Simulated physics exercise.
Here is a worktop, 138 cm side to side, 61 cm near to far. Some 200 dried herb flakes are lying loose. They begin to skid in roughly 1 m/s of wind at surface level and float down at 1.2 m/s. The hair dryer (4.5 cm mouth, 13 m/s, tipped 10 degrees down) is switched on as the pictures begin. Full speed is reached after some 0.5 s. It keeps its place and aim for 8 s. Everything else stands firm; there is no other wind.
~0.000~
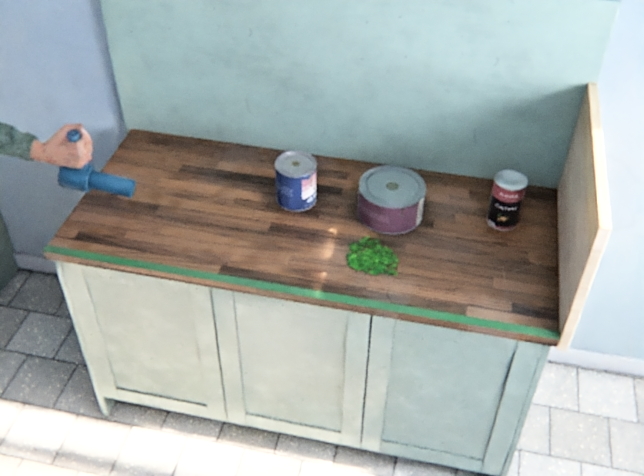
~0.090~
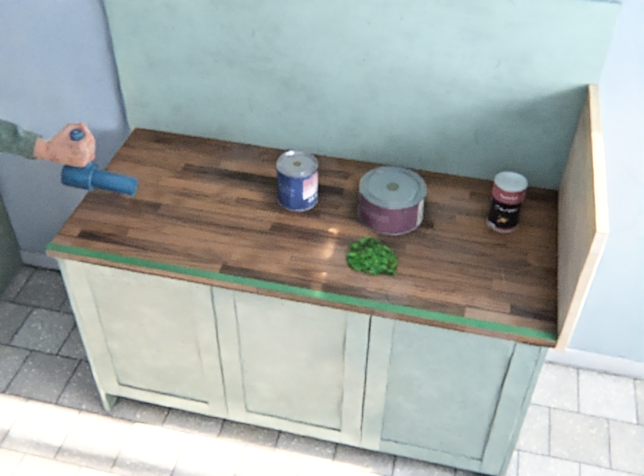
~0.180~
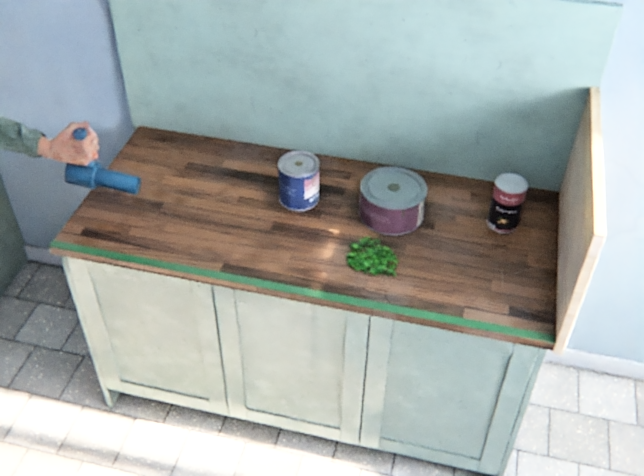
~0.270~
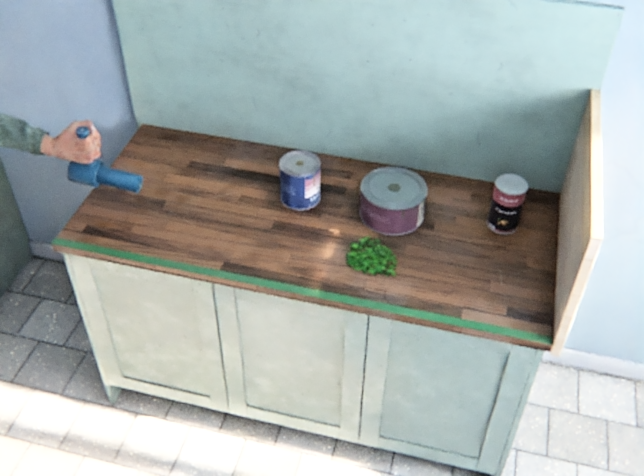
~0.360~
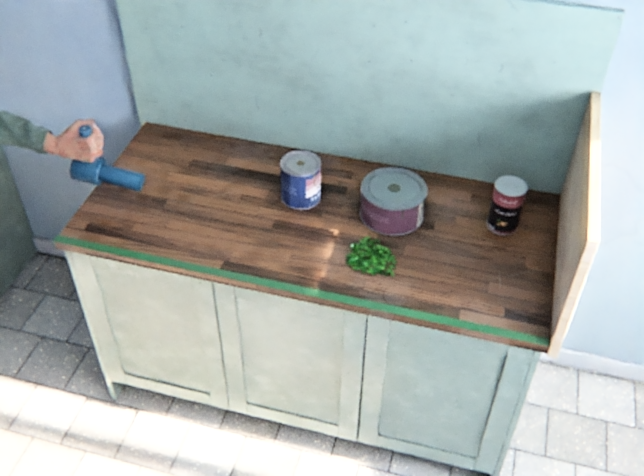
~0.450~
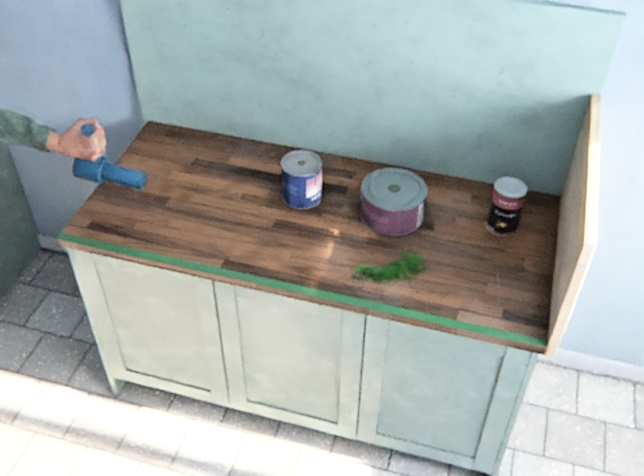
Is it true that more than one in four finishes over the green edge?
Answer: Yes.
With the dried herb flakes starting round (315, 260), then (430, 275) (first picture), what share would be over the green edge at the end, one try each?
In that order: 100 %, 90 %.
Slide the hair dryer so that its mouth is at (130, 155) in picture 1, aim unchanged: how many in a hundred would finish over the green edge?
It would be near 90 %.
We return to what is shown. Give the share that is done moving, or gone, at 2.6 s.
Near 100 %.
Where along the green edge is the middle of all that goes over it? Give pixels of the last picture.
Near (461, 329).
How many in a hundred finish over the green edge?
Some 100 per cent.
After 1.6 s, 97 % are over the green edge; 97 % have settled or left.
After 2.6 s, 97 % are over the green edge; 97 % have settled or left.
After 4.4 s, 97 % are over the green edge; 97 % have settled or left.
After 8.0 s, at the end, 97 % are over the green edge.
